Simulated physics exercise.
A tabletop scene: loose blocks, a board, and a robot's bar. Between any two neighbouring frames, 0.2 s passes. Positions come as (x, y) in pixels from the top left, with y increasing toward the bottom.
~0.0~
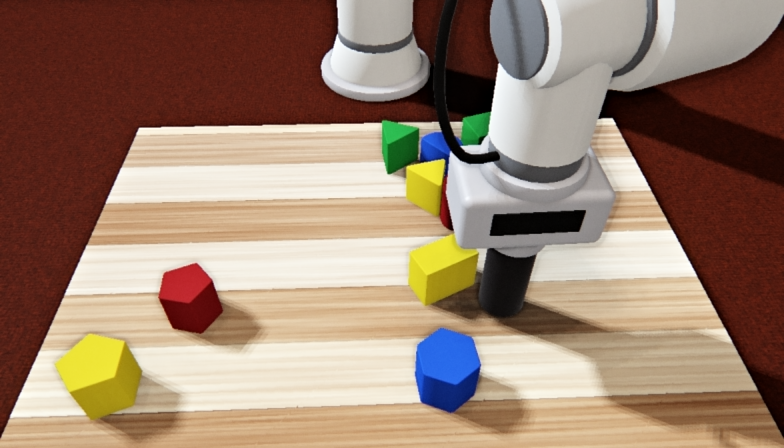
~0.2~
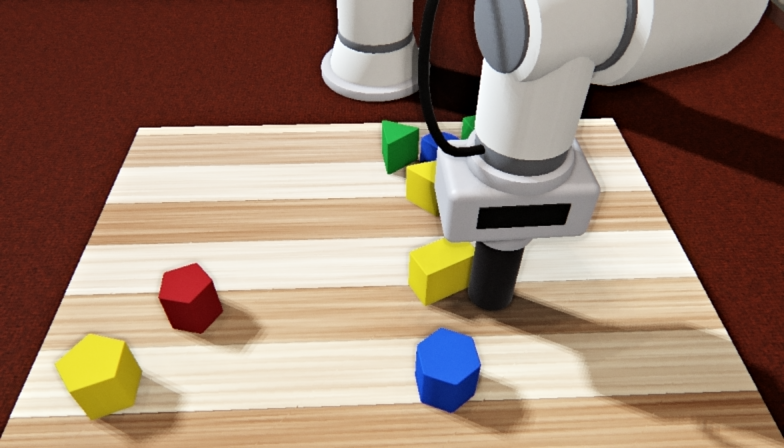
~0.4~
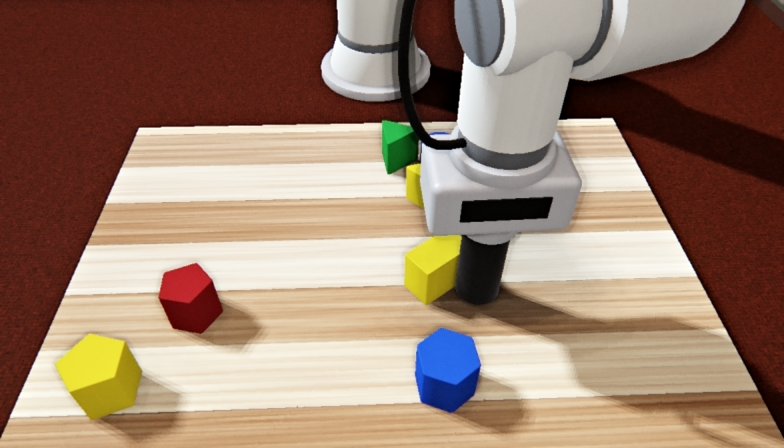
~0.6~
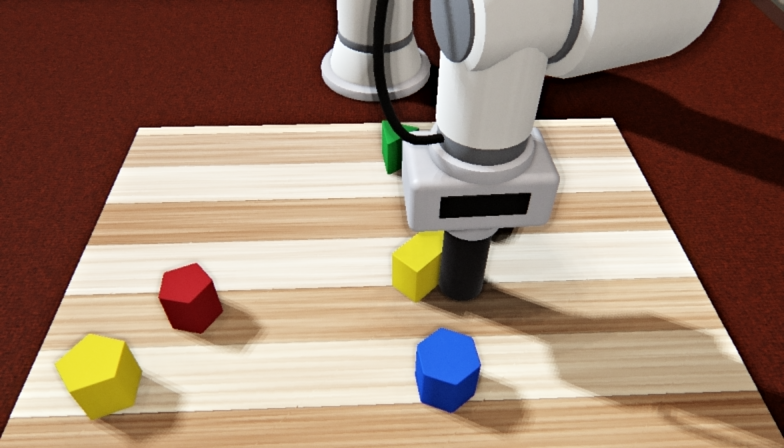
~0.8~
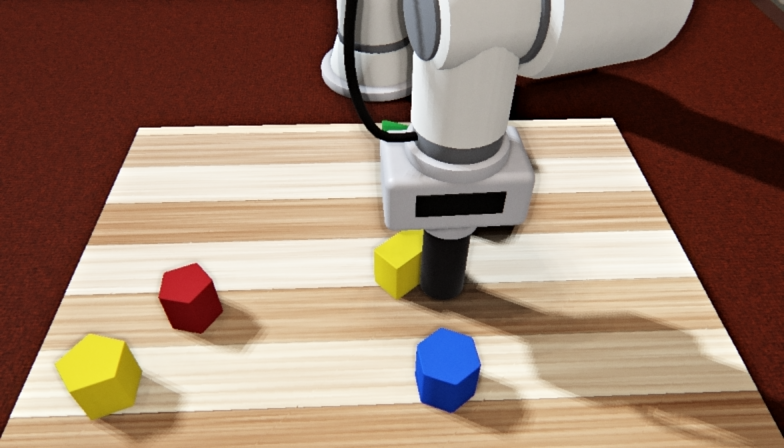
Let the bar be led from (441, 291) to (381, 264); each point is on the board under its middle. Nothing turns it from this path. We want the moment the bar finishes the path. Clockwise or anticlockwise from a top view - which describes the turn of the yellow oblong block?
It twists against the clock when seen from above.
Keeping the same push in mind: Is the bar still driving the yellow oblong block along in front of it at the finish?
Yes, it checks out.
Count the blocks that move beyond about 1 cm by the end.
I'd say just one block gets shifted by more than about 1 cm.
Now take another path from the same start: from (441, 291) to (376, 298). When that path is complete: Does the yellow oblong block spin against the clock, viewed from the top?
I'd say no.
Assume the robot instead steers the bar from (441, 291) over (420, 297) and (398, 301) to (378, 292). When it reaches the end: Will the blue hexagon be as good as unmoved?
It seems so.
On the path given first. Halfway along, bar at (410, 269); yellow oblong block at (374, 234), turned 15° anticlockwise.
At the end, bar at (381, 256); yellow oblong block at (343, 224), turned 35° anticlockwise; blue hexagon still.
